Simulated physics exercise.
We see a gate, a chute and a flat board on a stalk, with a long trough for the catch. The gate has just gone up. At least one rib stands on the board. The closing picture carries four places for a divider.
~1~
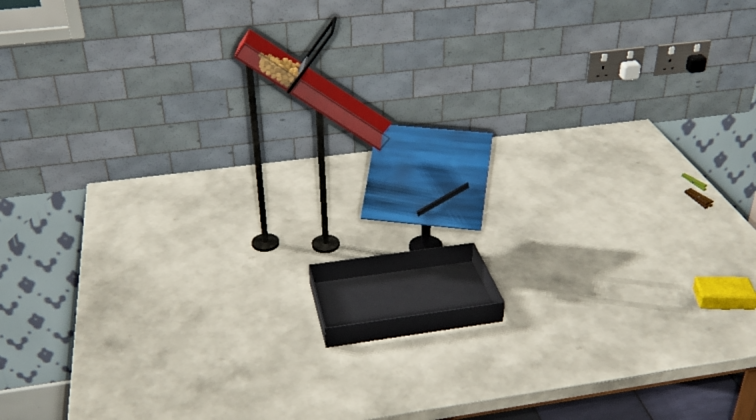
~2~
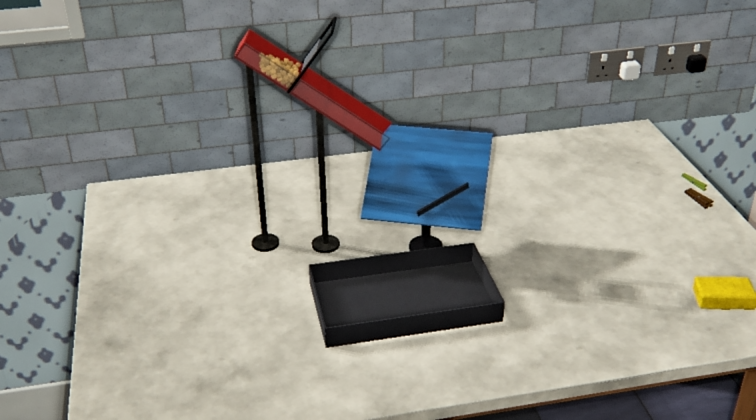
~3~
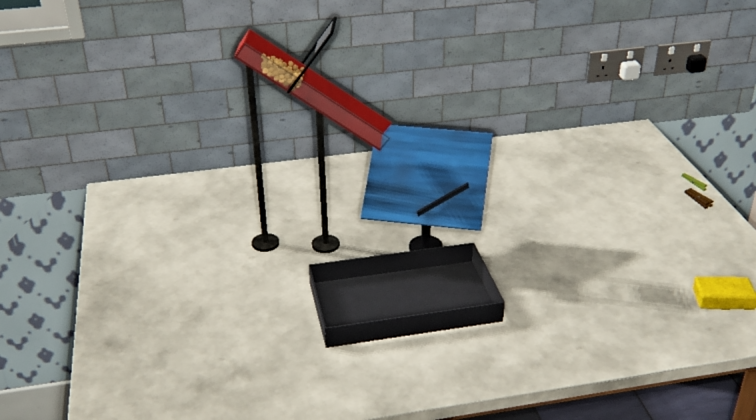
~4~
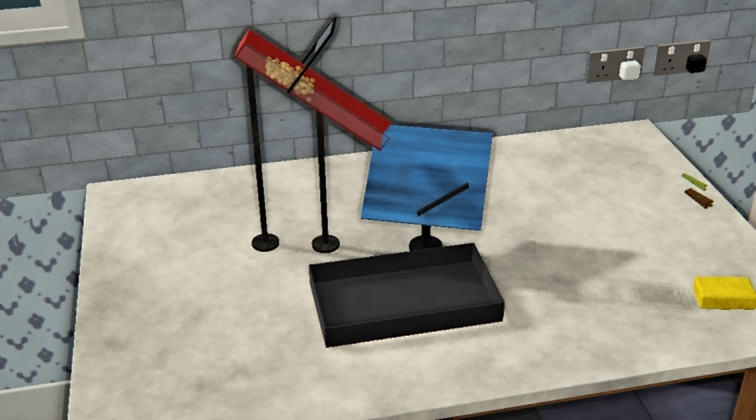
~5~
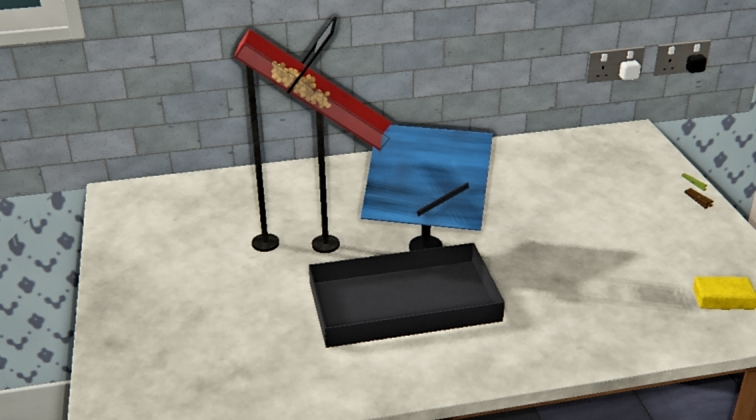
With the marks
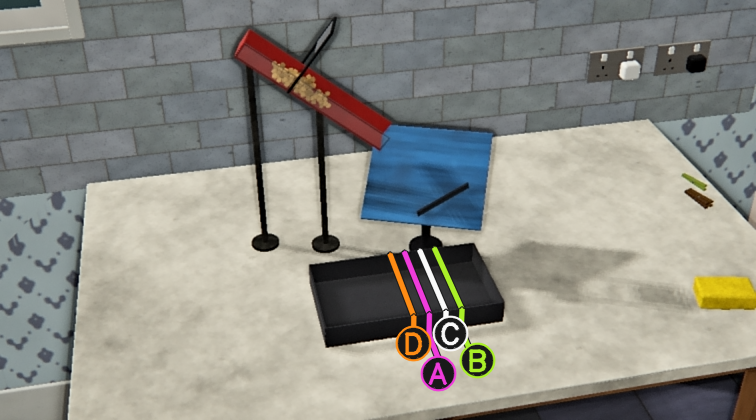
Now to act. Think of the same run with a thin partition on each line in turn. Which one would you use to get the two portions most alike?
Take D.
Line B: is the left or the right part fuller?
More lands on the left.
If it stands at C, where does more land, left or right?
The left side.
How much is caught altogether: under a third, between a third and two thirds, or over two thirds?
It is over two thirds.
On the marked copy, line A crosses the front rim at (429, 313); line B crosses the front rim at (461, 308); line C crosses the front rim at (445, 311); line D crosses the front rim at (413, 315).
If A is chosen, of what is caught, the bulk on the left of the divider, a small share on the right.
If B is chosen, of what is caught, all but a few on the left of the divider, only a few on the right.
If C is chosen, of what is caught, the bulk on the left of the divider, a small share on the right.
If D is chosen, of what is caught, close to a third on the left of the divider, close to two thirds on the right.
